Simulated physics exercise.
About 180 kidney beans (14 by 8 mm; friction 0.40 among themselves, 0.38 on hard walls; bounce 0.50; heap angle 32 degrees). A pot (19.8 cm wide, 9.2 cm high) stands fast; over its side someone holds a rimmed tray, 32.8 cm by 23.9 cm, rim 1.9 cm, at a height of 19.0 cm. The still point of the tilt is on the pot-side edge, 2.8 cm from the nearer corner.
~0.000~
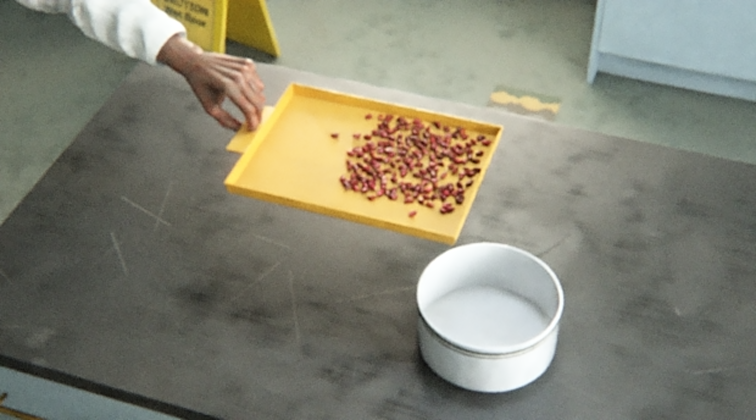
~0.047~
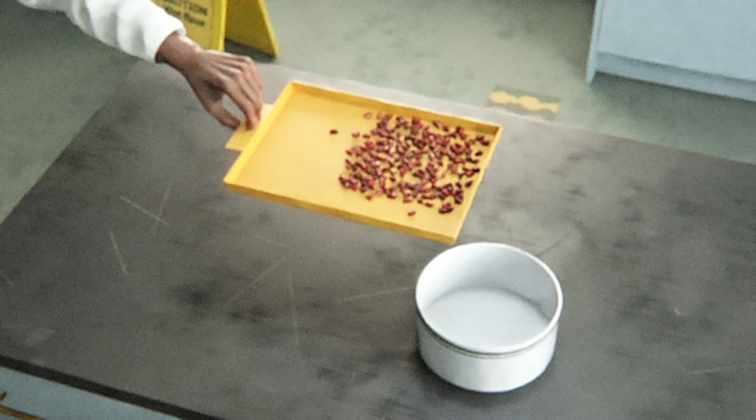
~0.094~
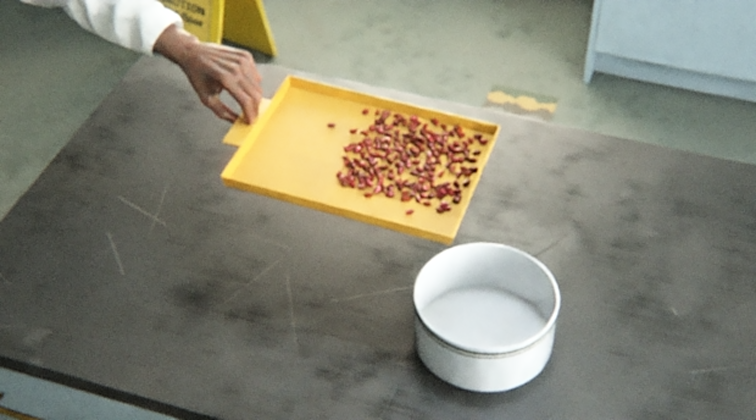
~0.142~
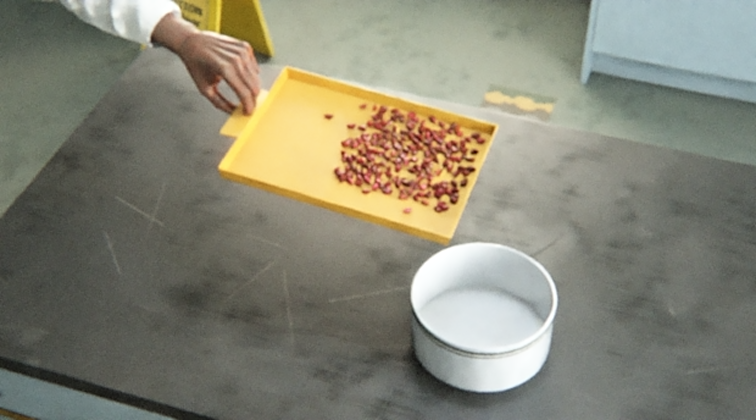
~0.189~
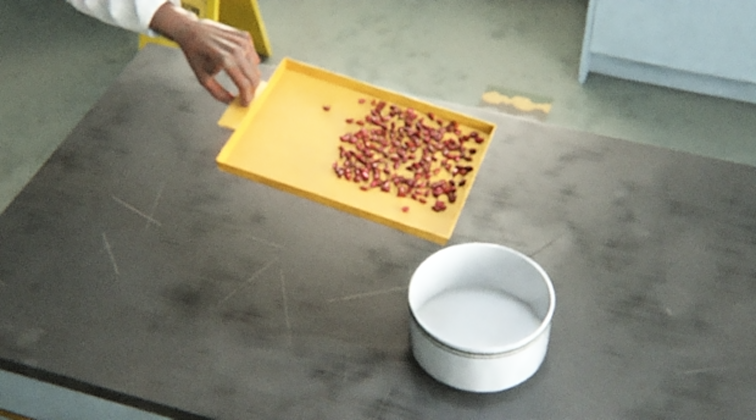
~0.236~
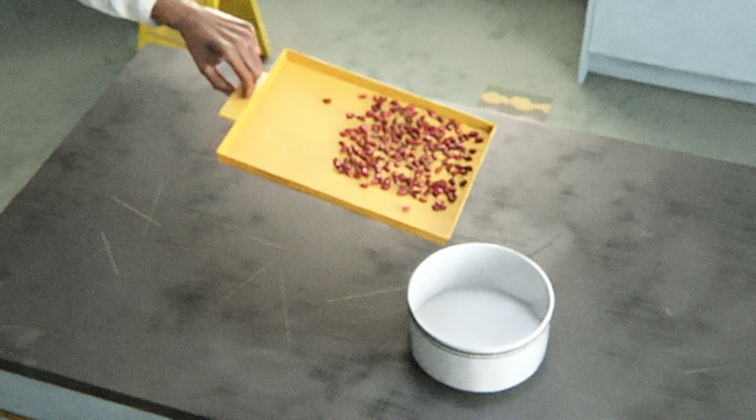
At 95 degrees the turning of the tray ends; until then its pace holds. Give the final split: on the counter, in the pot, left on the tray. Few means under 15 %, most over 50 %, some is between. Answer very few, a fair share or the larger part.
Counter: A fair share, pot: The larger part, tray: Very few.
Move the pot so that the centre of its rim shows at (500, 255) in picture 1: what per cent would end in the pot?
About 80 per cent.
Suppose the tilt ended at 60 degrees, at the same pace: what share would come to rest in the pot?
It would be near 5 per cent.
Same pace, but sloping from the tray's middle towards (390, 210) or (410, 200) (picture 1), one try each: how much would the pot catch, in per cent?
Some 95 and 100 per cent.
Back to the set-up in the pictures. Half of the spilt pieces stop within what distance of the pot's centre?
About 18 cm.
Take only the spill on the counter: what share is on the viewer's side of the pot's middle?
Some 10 per cent.
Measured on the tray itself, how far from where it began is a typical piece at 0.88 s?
Roughly 6 cm.
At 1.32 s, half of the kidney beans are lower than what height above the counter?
About 22 cm.
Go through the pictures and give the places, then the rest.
In the first frame, tray tilt 0 degrees, front corners at (227, 182) and (454, 235); middle of the pieces at (409, 163); pot at (490, 294).
In the second frame, tray tilt 1 degrees, front corners at (226, 180) and (453, 234); middle of the pieces at (408, 162).
In the third frame, tray tilt 2 degrees, front corners at (224, 175) and (451, 235); middle of the pieces at (406, 160).
In the fourth frame, tray tilt 5 degrees, front corners at (221, 167) and (449, 235), lowest corner right front; middle of the pieces at (404, 157).
In the fifth frame, tray tilt 8 degrees, front corners at (219, 159) and (447, 236), lowest corner right front; middle of the pieces at (402, 154).
In the sixth frame, tray tilt 11 degrees, front corners at (220, 151) and (447, 236), lowest corner right front; middle of the pieces at (403, 152); pot at (481, 294). The tray's pace is about 60 degrees a second.
After 0.88 s, tilt 50 degrees; the tray holds 100 %, the pot 0 %.
After 1.32 s, tilt 77 degrees; the tray holds 90 %, the pot 5 %.
Then, at 1.83 s, tilt 95 degrees; the tray holds 5 %, the pot 60 %.
In the end, at 3.2 s, counter 30 %, pot 65 %, tray 5 %.
